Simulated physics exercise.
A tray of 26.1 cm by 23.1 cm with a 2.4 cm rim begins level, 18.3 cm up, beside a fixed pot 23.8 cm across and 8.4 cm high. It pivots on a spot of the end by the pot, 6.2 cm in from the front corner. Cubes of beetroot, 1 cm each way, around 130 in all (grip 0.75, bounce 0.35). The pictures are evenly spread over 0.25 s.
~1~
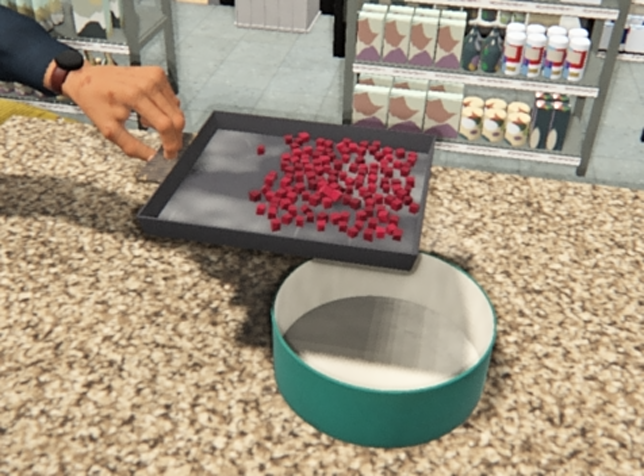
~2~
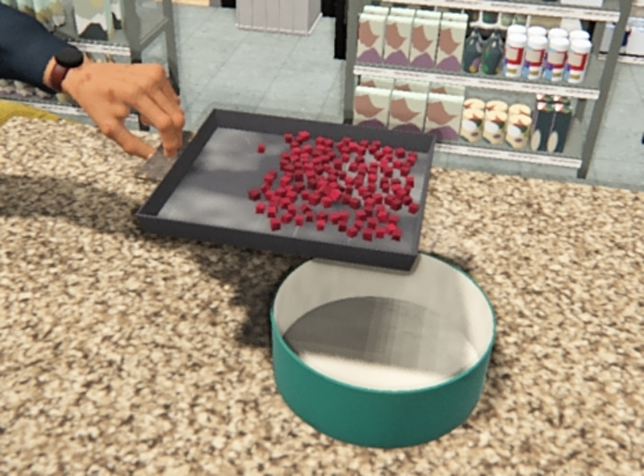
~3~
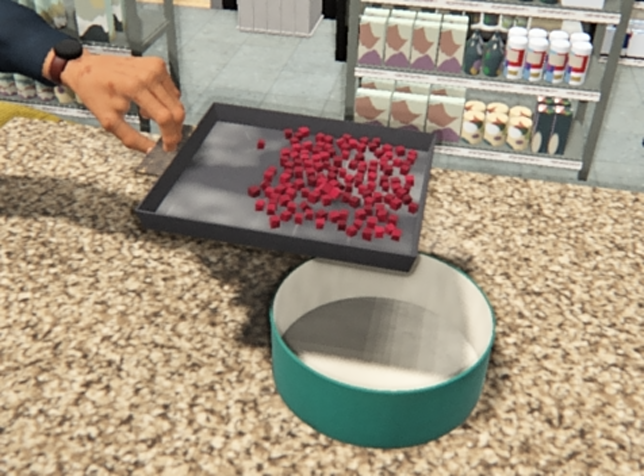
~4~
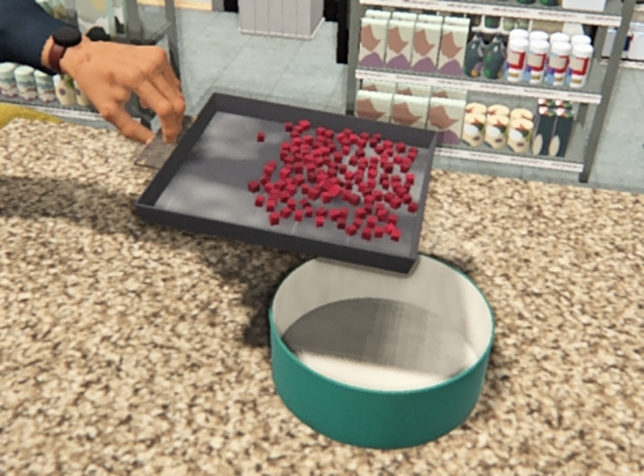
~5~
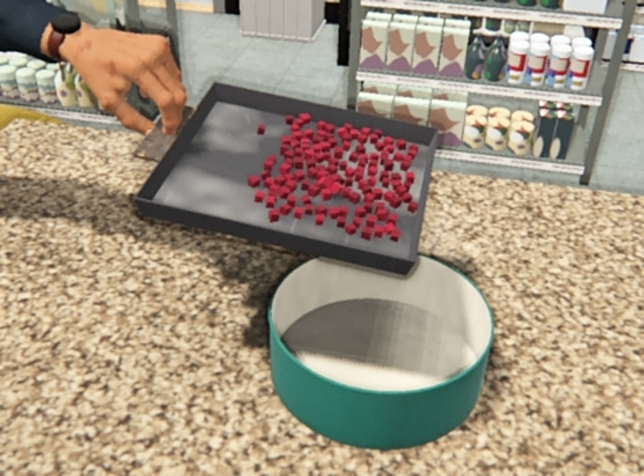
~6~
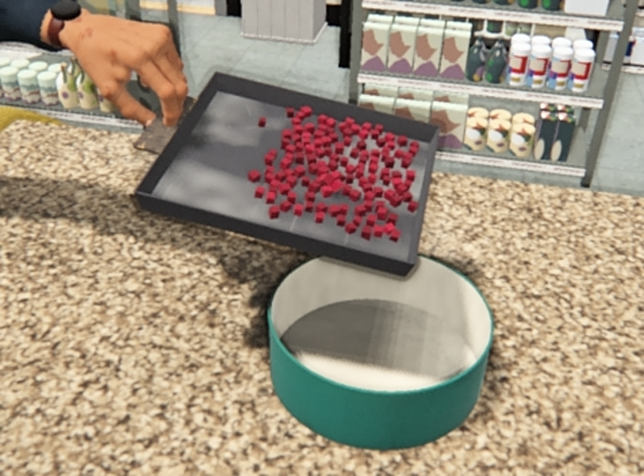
To begin with, a hand at the left holds a dark tray of small red cubes level above a speckled counter, beside a round green pot. The hand then slowly raises the left end, tilting the tray slightly down toward the pot, while the cubes stay clustered on its right side.
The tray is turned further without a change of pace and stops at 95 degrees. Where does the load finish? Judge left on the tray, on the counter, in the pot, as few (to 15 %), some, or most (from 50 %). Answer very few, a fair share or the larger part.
Left on the tray: Very few; on the counter: Very few; in the pot: The larger part.
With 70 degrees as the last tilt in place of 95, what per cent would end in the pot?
It would be near 15 per cent.
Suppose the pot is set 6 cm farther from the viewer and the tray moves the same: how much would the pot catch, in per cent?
Then about 20 per cent.
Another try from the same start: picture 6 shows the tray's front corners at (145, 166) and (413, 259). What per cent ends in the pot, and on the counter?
Pot 75, counter 25.
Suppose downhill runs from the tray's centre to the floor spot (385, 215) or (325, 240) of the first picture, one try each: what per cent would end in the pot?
About 70 and 95 per cent.
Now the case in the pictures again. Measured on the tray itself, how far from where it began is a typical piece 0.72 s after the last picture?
Roughly 7 cm.
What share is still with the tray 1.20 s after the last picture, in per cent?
About 80 per cent.
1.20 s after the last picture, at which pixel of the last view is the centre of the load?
Near (411, 230).
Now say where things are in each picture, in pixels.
In the first frame, tray tilt 0 degrees, front corners at (144, 214) and (412, 250); middle of the pieces at (333, 181); pot at (384, 309).
In the second frame, tray tilt 1 degrees, front corners at (143, 212) and (412, 251); middle of the pieces at (332, 180).
In the third frame, tray tilt 2 degrees, front corners at (143, 208) and (411, 252); middle of the pieces at (332, 178).
In the fourth frame, tray tilt 5 degrees, front corners at (142, 202) and (411, 254), lowest corner right front; middle of the pieces at (332, 174).
In the fifth frame, tray tilt 8 degrees, front corners at (141, 196) and (410, 257), lowest corner right front; middle of the pieces at (332, 170).
In the sixth frame, tray tilt 10 degrees, front corners at (141, 190) and (410, 259), lowest corner right front; middle of the pieces at (333, 166); pot at (380, 311).
Then, 0.72 s after the last picture, tilt 50 degrees; the tray holds 100 %, the pot 0 %.
Then, 1.20 s after the last picture, tilt 76 degrees; the tray holds 80 %, the pot 15 %.
Then, 1.75 s after the last picture, tilt 95 degrees; the tray holds 5 %, the pot 95 %.
In the end, tray 0 %, counter 0 %, pot 100 %.
